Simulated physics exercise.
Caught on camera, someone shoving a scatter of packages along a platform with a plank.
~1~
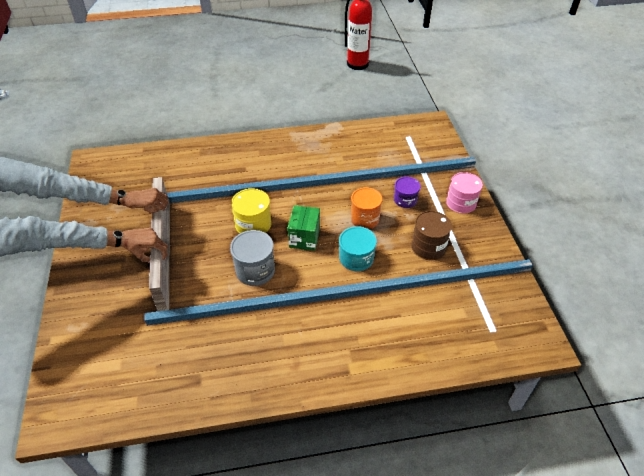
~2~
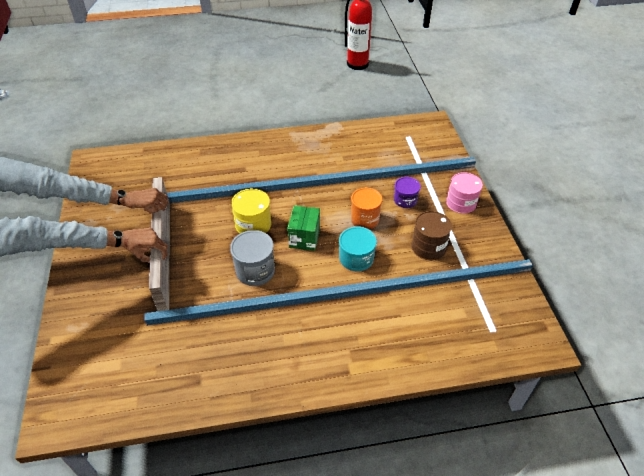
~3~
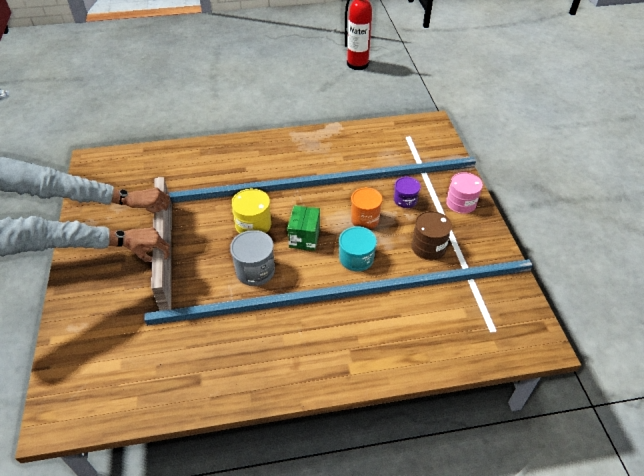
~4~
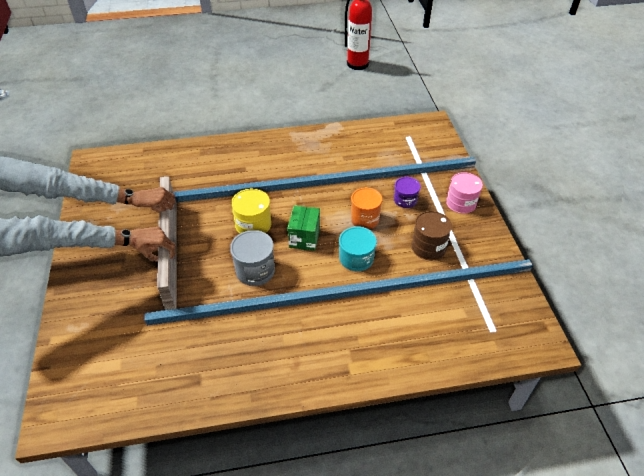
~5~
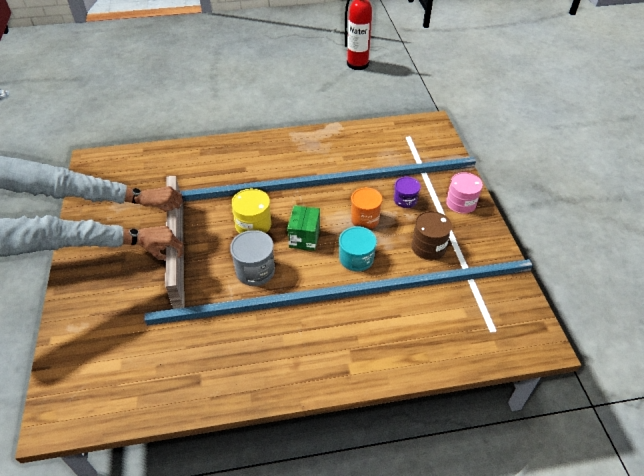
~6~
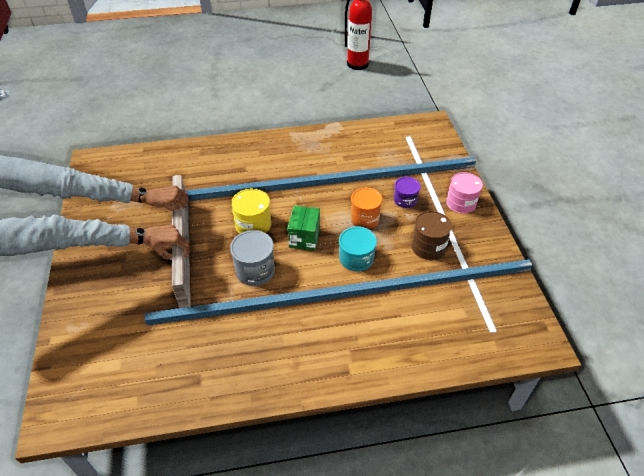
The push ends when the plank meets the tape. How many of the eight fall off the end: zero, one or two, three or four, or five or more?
The number that fall off is one or two.
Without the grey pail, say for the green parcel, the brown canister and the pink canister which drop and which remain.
The green parcel holds on; the brown canister survives; the pink canister drops off.
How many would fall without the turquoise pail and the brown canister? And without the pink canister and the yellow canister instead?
The counts: 1 and 1.
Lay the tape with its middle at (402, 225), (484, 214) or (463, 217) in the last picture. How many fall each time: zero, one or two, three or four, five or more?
The falls would be none at all; at least five; three or four.
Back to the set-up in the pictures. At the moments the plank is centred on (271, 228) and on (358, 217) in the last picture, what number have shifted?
By then 3, and 7.
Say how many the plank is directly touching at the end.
The number is 2.
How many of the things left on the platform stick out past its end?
Overhanging: 2.
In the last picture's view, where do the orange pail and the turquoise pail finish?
Near (488, 192) and (517, 240).
Soon after, none off yet; pink canister at rest near (464, 193); brown canister at rest near (431, 236); purple pail at rest near (407, 193).
In the end, the number that fall off is one or two; gone, brown canister and pink canister.
